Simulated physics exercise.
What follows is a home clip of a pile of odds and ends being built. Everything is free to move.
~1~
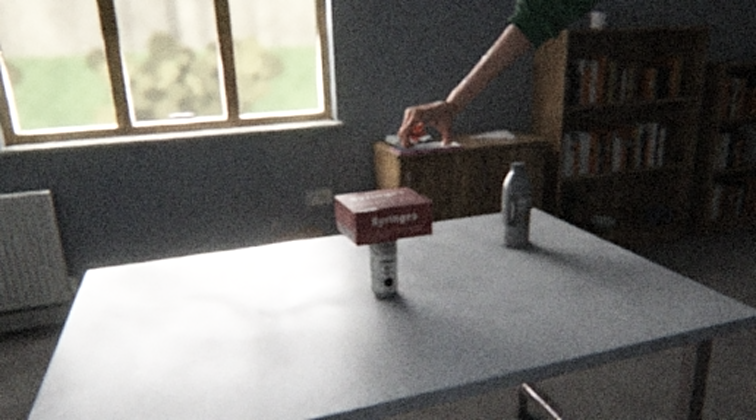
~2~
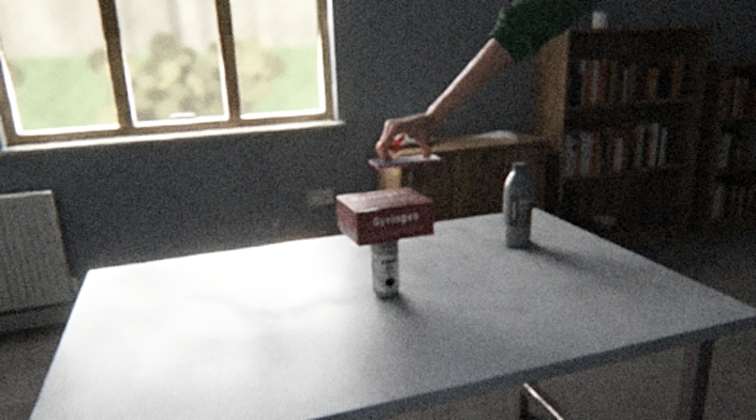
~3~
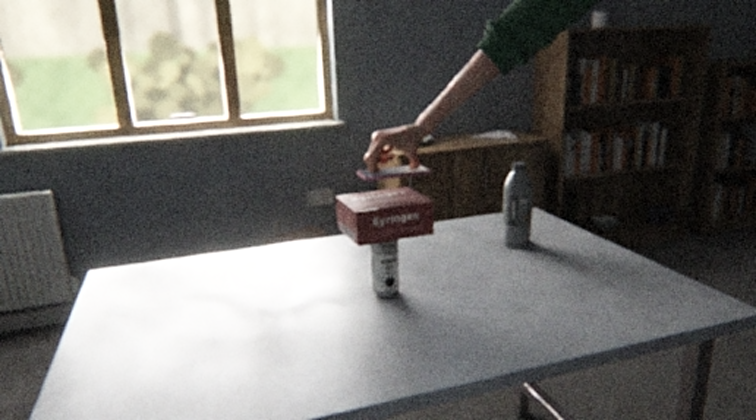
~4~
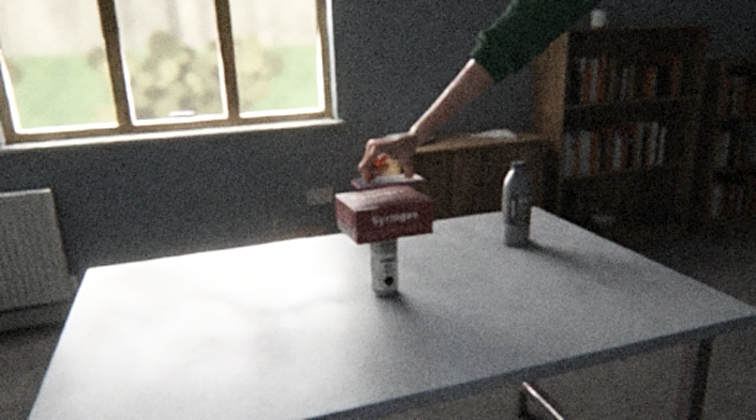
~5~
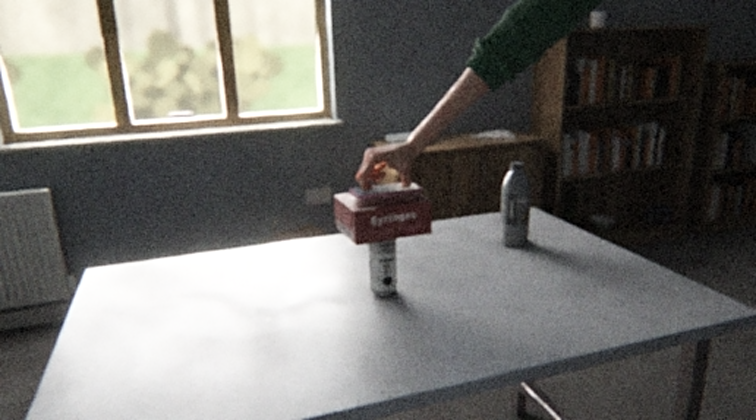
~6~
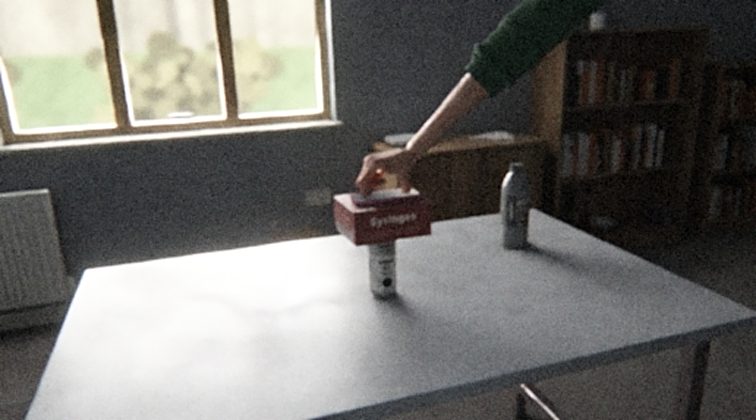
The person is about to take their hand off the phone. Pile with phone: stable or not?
Stable.
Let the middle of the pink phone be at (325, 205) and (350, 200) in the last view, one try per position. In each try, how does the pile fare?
In the first case the pile collapses, while in the second it remains standing.
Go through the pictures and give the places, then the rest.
Coming down; pink phone (427, 148); white can (384, 264), in the first picture.
Coming down; pink phone (406, 161); red box (384, 215), in the second picture.
Coming down; pink phone (394, 172); grey bottle (518, 204), in the third picture.
Coming down; pink phone (388, 181); white can (384, 262), in the fourth picture.
Coming down; pink phone (386, 190); red box (382, 214), in the fifth picture.
Set down, still held; pink phone (386, 196); grey bottle (515, 205), in the sixth picture.
Then, 0.30 s on from there, no change.
Then, 0.70 s on from there, pink phone resting near (386, 196).
In the end, all 4 unmoved. At the end, from the last picture's camera, pink phone near (386, 196). The pile holds.
